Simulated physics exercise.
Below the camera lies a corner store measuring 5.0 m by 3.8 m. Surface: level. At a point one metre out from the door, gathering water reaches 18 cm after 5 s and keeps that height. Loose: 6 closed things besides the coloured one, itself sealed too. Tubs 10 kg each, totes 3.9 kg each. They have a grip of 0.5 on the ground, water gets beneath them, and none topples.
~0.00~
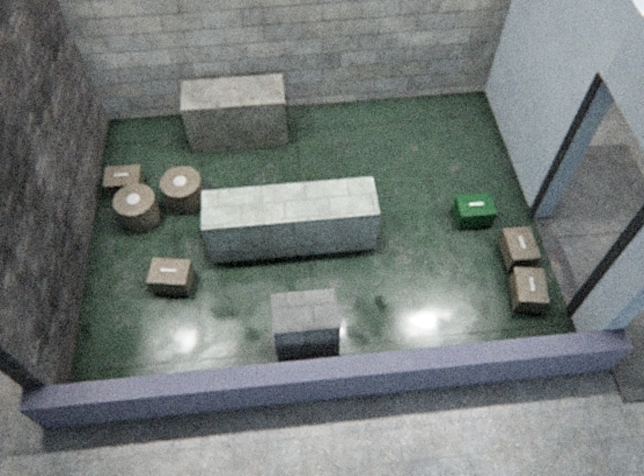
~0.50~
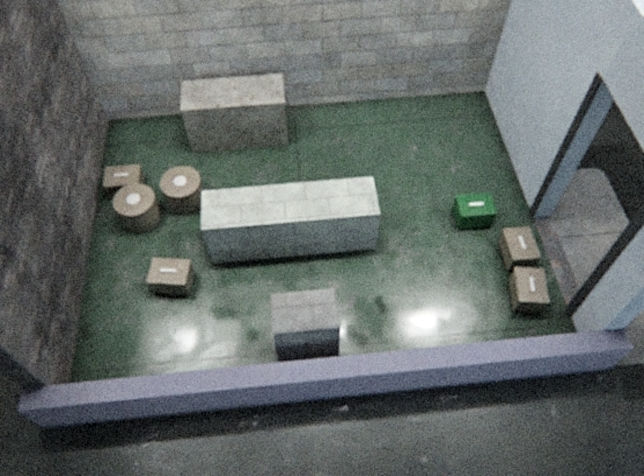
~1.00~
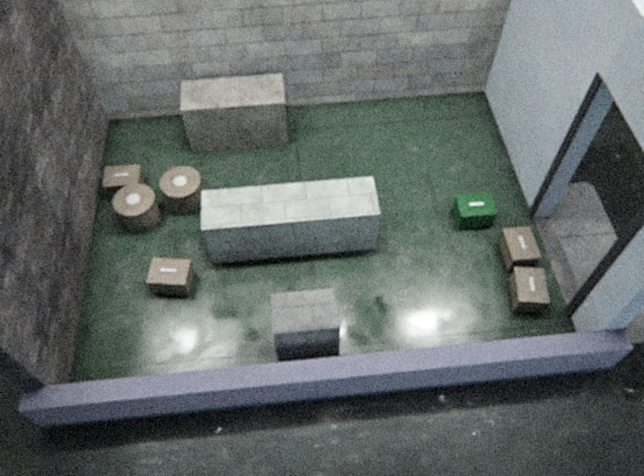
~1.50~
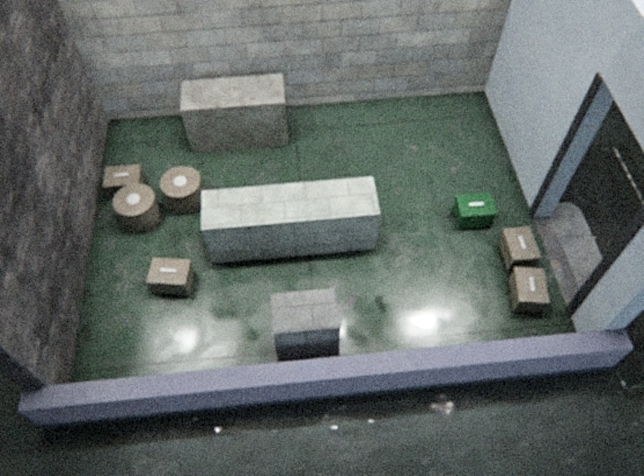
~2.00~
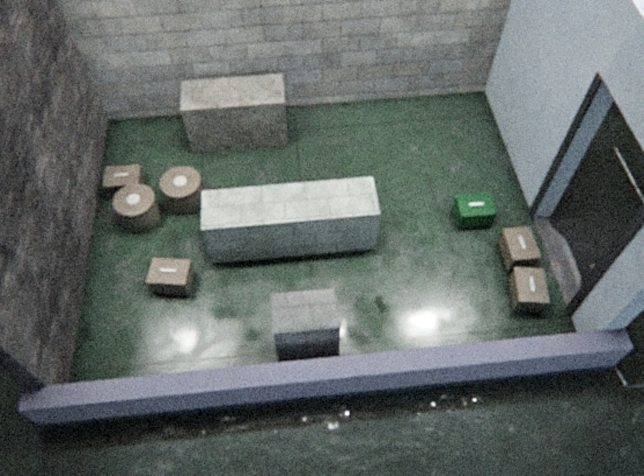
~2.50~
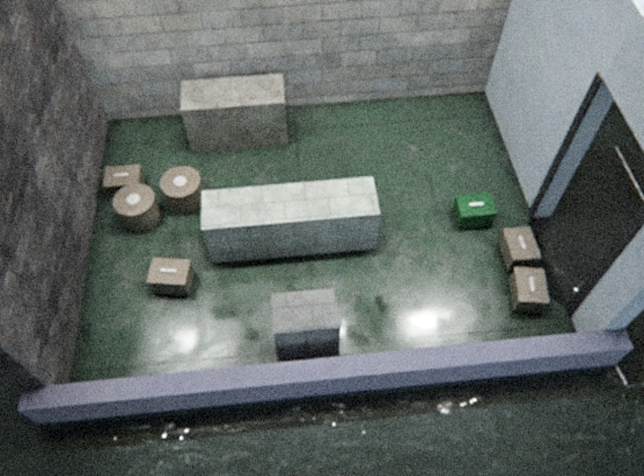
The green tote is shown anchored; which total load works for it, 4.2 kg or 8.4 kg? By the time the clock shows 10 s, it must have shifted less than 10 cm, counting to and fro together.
Watching this, neither ballast does the job.
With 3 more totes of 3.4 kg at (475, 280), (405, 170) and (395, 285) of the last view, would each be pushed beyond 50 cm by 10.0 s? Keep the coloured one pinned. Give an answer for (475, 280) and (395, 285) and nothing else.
In order: Above the mark, above the mark.
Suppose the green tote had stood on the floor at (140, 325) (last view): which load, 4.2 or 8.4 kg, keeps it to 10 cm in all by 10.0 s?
So heavier weight required.
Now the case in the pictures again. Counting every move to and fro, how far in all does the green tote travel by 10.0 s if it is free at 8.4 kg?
30 cm or so in all.
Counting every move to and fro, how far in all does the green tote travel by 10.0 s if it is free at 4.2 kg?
About 60 cm altogether.
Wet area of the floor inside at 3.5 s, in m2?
I'd put it close to 1.0 m2.
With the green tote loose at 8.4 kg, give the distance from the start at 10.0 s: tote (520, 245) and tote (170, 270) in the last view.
Respectively 400 and 80 centimetres.
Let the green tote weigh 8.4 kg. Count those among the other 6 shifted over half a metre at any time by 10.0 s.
The answer here is 3.
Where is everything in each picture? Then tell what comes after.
The first frame shows the green tote at (476, 204), on the bottom; water covers 0.0 m2; 0 of 7 have shifted.
The second frame shows the green tote at (476, 204), on the bottom; water covers 0.0 m2; 0 of 7 have shifted.
The third frame shows the green tote at (476, 204) rests on the ground; 0.0 m2 under water; 0 of 7 have shifted.
The fourth frame shows the green tote at (476, 204), on the bottom; water covers 0.0 m2; 0 of 7 have shifted.
The fifth frame shows the green tote at (476, 204) rests on the ground; water covers 0.0 m2; 0 of 7 have shifted.
The sixth frame shows the green tote at (476, 204), on the bottom; 0.1 m2 under water; 0 of 7 have shifted.
After 3.5 s the green tote would be 0 cm from its start with 4.2 kg and 0 cm from its start with 8.4 kg; 1 cm of water round it then.
After 4.5 s the green tote would be 30 cm from its start with 4.2 kg and 0 cm from its start with 8.4 kg; 4 cm of water round it then.
After 7.0 s the green tote would be 62 cm from its start with 4.2 kg and 23 cm from its start with 8.4 kg; 4 cm of water round it then.
After 10.0 s the green tote would be 62 cm from its start with 4.2 kg and 25 cm from its start with 8.4 kg; 4 cm of water round it then.
